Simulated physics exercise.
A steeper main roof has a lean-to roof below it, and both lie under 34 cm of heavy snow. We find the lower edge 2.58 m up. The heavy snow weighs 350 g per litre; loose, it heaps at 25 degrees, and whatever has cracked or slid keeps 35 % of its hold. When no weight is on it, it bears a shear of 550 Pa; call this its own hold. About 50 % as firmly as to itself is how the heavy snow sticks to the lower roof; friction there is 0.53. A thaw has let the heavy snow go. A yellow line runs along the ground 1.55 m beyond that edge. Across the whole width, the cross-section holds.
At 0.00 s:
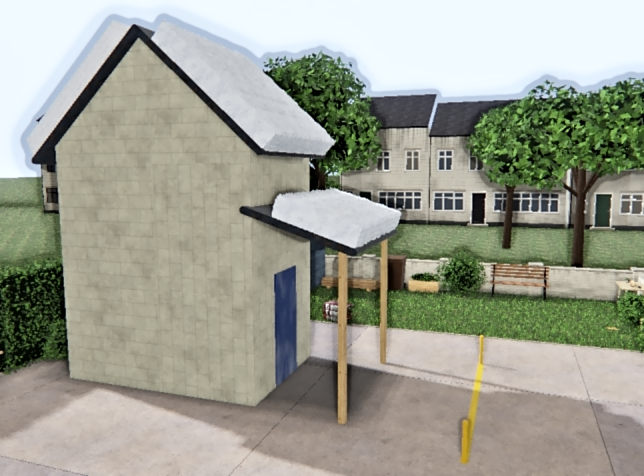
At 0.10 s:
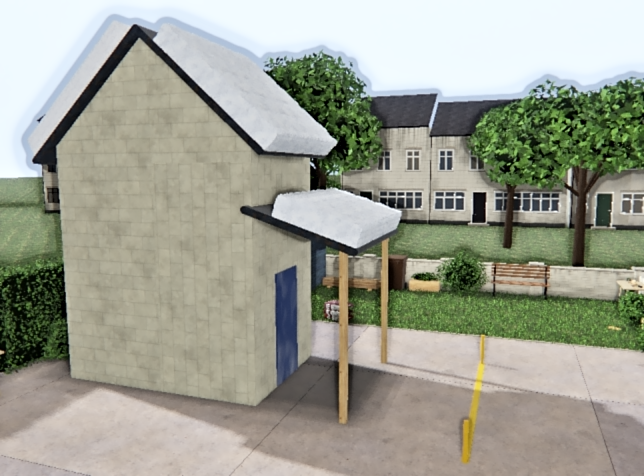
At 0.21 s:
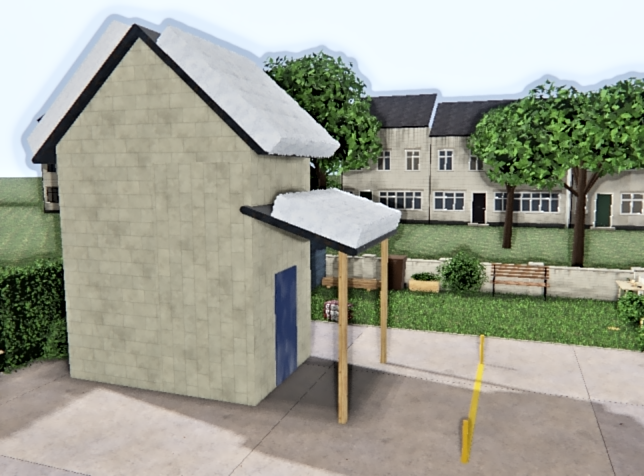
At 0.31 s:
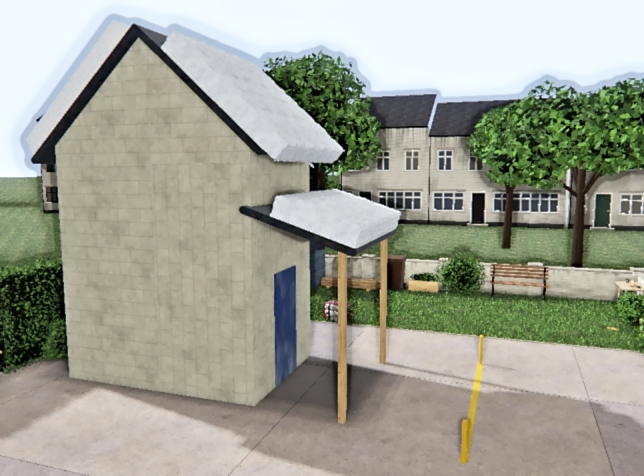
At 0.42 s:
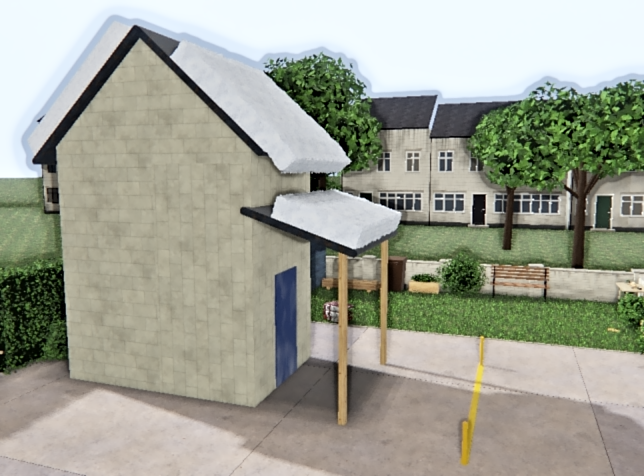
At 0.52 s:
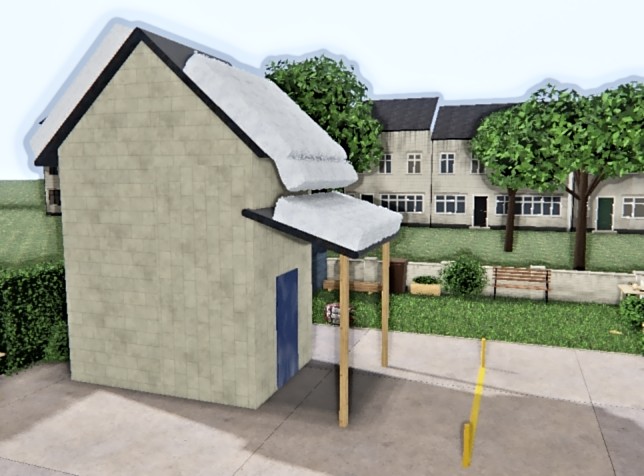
A small pale block building with a blue door stood beside a paved yard, and the thick snow on its steep upper roof slid slowly down to the right, jutting out over the snow-covered lower roof.
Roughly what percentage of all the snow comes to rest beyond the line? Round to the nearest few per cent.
Roughly 48 %.
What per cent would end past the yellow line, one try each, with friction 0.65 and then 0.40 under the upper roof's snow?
In turn about 25 %, 40 %.
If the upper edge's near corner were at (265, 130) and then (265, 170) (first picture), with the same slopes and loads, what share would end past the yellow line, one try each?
55 %, then 35 %.
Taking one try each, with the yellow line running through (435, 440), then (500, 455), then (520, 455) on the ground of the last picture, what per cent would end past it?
Respectively about 60 in a hundred, 40 in a hundred and 30 in a hundred.
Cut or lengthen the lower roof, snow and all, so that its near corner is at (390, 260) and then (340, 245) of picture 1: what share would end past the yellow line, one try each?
40 %, 50 %.
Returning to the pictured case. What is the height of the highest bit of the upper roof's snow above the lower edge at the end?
Looks like around 0.7 m above that edge.
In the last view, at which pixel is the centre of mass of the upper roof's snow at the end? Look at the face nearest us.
The middle is near (509, 414) in that view.
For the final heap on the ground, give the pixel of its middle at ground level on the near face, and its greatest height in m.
Around (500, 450); it stands about 0.4 m.
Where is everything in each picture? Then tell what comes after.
In the first picture, front end of the heavy snow at (264, 145).
In the second picture, front end of the heavy snow at (266, 146), its middle shifted 2.9 cm, 1 % of it past the upper edge, in one piece.
In the third picture, front end of the heavy snow at (269, 124), its middle shifted 11 cm, 5 % of it past the upper edge, in one piece.
In the fourth picture, front end of the heavy snow at (276, 131), its middle shifted 24 cm, 10 % of it past the upper edge, in one piece.
In the fifth picture, front end of the heavy snow at (285, 151), its middle shifted 43 cm, 18 % of it past the upper edge, cracking.
In the sixth picture, front end of the heavy snow at (297, 169), its middle shifted 68 cm, 28 % of it past the upper edge, cracking.
By 1.07 s, none is below the lower edge and 0 % is past the line.
By 1.71 s, 63 % is below the lower edge and 27 % is past the line.
By 2.36 s, 75 % is below the lower edge and 48 % is past the line.
By 3.00 s, 75 % is below the lower edge and 48 % is past the line.
By 3.10 s, at the end, 75 % is below the lower edge and 48 % is past the line.
